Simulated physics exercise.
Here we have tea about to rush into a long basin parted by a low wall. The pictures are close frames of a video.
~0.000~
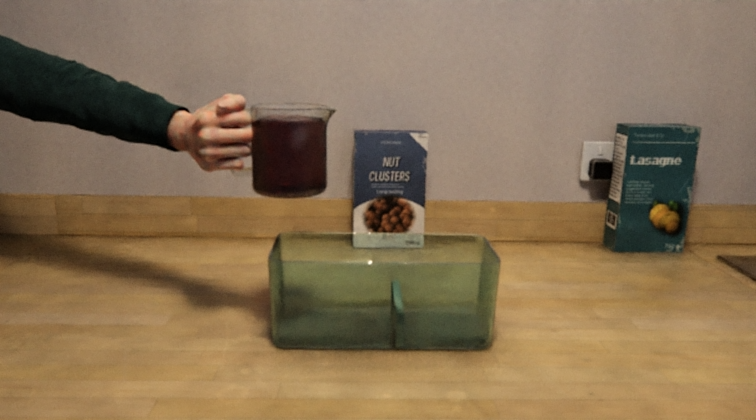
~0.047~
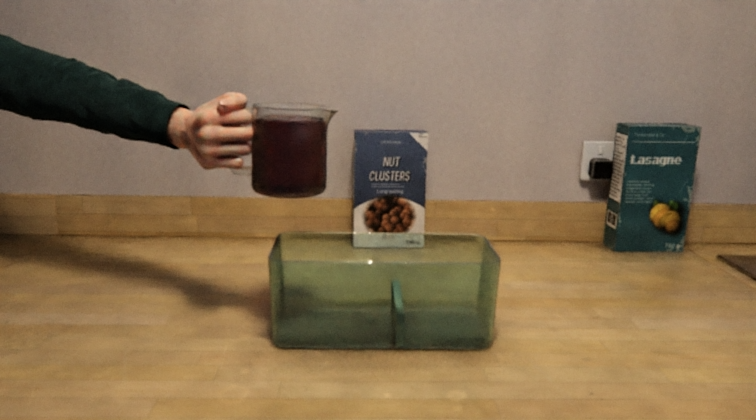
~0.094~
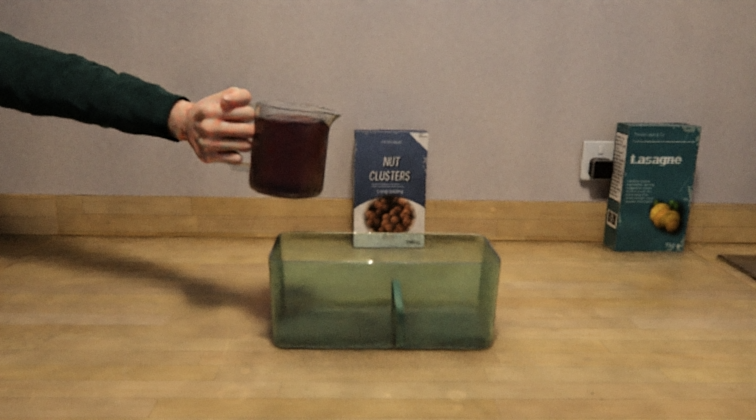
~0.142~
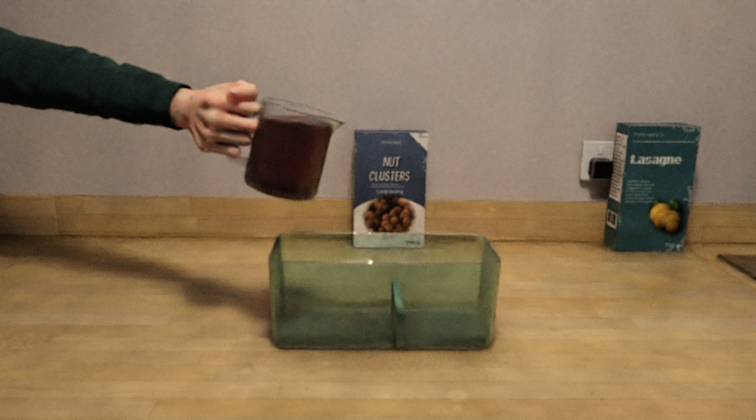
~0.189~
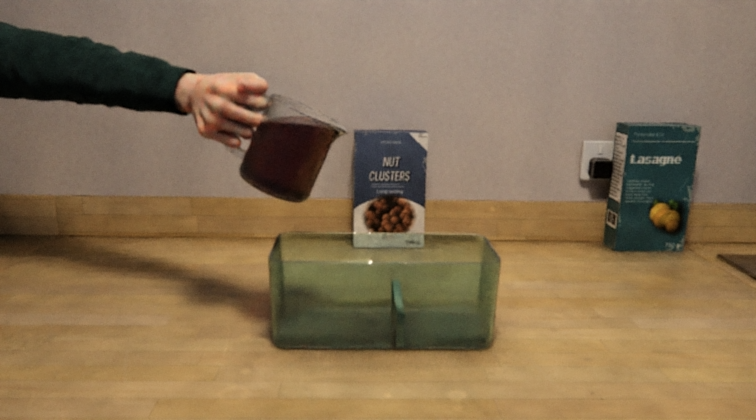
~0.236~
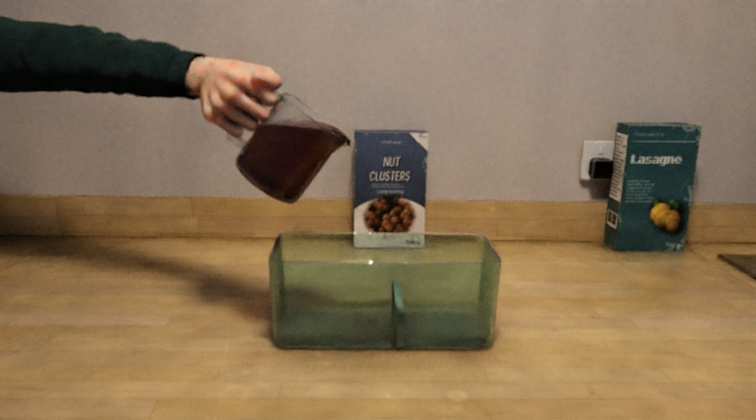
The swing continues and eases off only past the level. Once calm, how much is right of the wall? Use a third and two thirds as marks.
The share right of the wall is under a third.
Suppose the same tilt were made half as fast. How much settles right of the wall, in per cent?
Some 25 per cent.
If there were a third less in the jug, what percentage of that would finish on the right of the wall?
Close to 5 per cent.
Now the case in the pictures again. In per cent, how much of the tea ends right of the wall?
Near 10 %.
A moment on, the jug is tipped right over and 53 per cent is still to pour, 15 is left of the wall and 5 right of it.
Next, the jug is tipped right over and 11 per cent is still to pour, 69 is left of the wall and 9 right of it.
Then the jug is tipped right over and 1 per cent is still to pour, 82 is left of the wall and 9 right of it.
Later the jug is tipped right over and 0 per cent is still to pour, 85 is left of the wall and 9 right of it.
At rest 85 per cent lies left of the wall, 9 right of it and 6 outside.
